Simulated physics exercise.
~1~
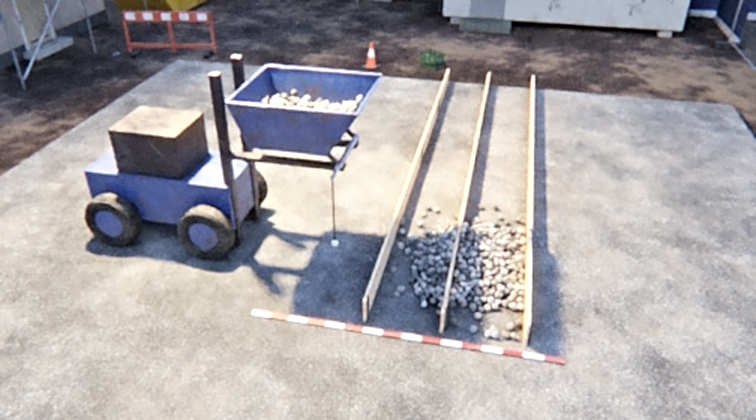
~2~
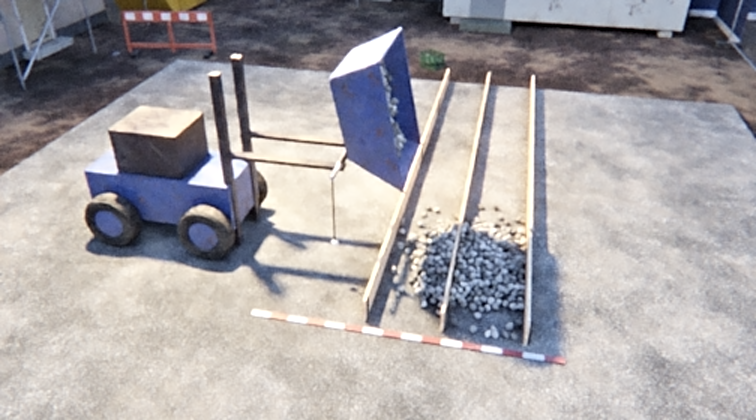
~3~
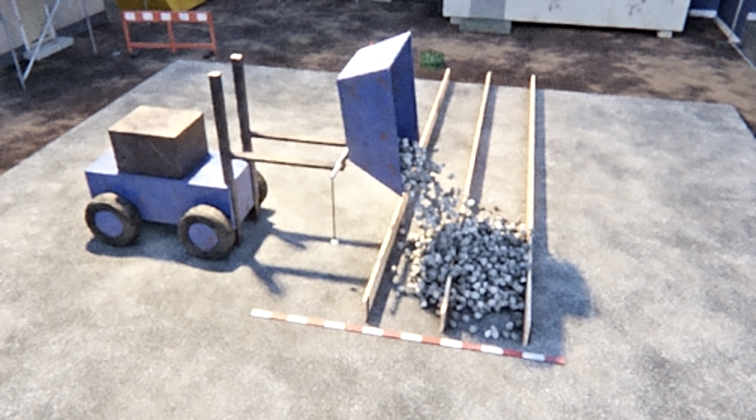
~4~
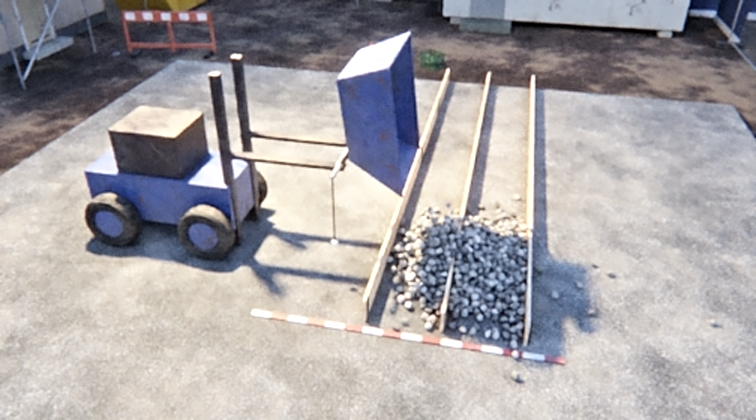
The video shows a blue fork truck tipping its raised skip steeply to the right, pouring grey stones onto an existing pile between wooden planks. The skip empties and stays tilted, leaving a larger heap spread across both bays, with a few stones scattered outside.
